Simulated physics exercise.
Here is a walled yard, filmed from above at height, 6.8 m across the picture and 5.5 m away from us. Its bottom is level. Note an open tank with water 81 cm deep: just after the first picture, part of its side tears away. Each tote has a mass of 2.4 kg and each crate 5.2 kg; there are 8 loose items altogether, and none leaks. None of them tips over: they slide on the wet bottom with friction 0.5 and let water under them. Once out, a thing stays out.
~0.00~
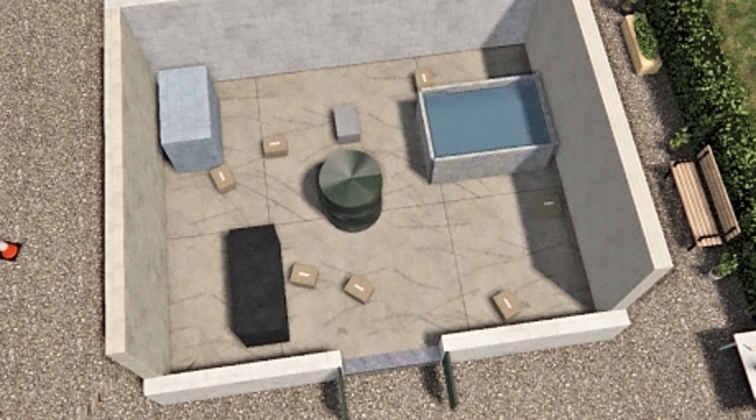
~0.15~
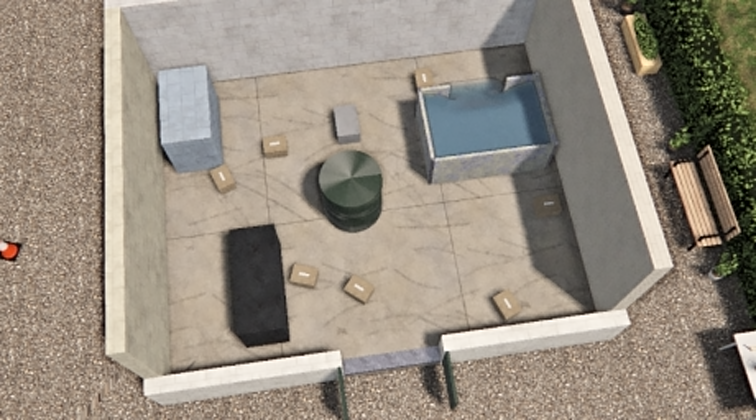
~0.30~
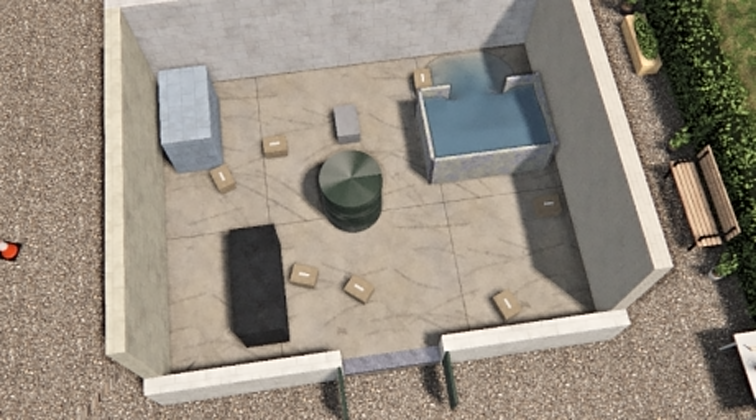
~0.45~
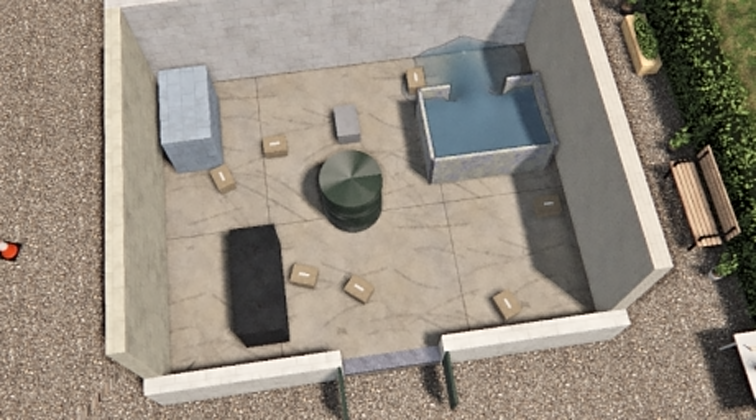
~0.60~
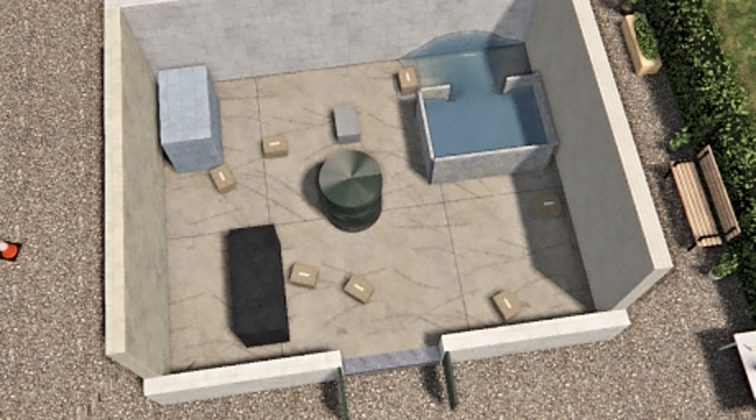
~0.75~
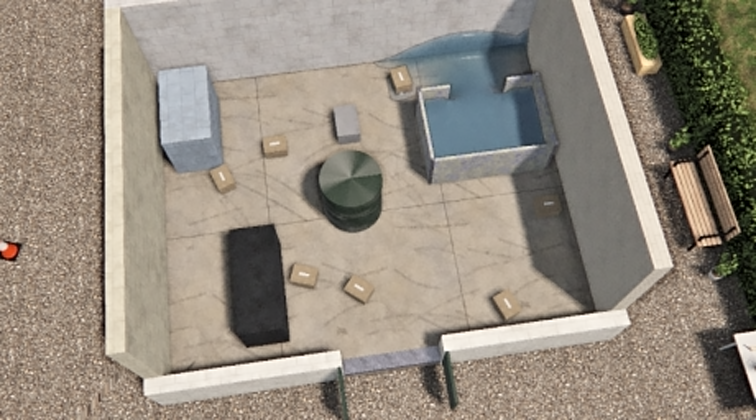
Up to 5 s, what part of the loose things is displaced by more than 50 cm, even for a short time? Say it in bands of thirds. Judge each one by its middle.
I would put it at two thirds or more.
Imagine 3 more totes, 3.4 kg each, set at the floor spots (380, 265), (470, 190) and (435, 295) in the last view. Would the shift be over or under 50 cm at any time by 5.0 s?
Respectively: Doesn't reach it; doesn't reach it; doesn't reach it.
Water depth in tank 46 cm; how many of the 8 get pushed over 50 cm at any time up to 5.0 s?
That would make 5 of them.
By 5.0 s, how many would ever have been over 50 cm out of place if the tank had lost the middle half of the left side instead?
The answer then is 4.
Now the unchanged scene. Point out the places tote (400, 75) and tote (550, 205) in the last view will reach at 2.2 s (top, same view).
Estimated pixels: (372, 155) and (535, 226).
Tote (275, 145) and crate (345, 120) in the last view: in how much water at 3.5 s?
Roughly 3 and 3 cm.
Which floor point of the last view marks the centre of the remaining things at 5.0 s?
At about (332, 282).
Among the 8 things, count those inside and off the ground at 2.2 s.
At that time the total is 0.
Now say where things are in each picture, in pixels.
A tote at (424, 78), on the bottom; a tote at (507, 304) rests on the ground; water covers 2.5 m2; 0 of 8 have shifted, in the first frame.
A tote at (424, 78) rests on the ground; a tote at (507, 304) rests on the ground; water covers 3.3 m2; 0 of 8 have shifted, in the second frame.
A tote at (423, 78), on the bottom; a tote at (507, 304) rests on the ground; water covers 4.2 m2; 0 of 8 have shifted, in the third frame.
A tote at (416, 78) rests on the ground, 15 cm from its start; a tote at (507, 304), on the bottom; water covers 4.8 m2; 1 of 8 have shifted, in the fourth frame.
A tote at (408, 77) rests on the ground, 29 cm from its start; a tote at (507, 304), on the bottom; 5.0 m2 under water; 1 of 8 have shifted, in the fifth frame.
A tote at (401, 77) rests on the ground, 42 cm from its start; a tote at (507, 304), on the bottom; 5.1 m2 under water; 1 of 8 have shifted, in the sixth frame.
After 1.1 s 1 of 8 are over 50 cm from their spots; 0 afloat.
After 2.2 s 1 of 8 are over 50 cm from their spots; 0 afloat.
After 3.5 s 5 of 8 are over 50 cm from their spots; 2 afloat.
After 5.0 s 6 of 8 are over 50 cm from their spots, and 6 have been at some point; 4 afloat.
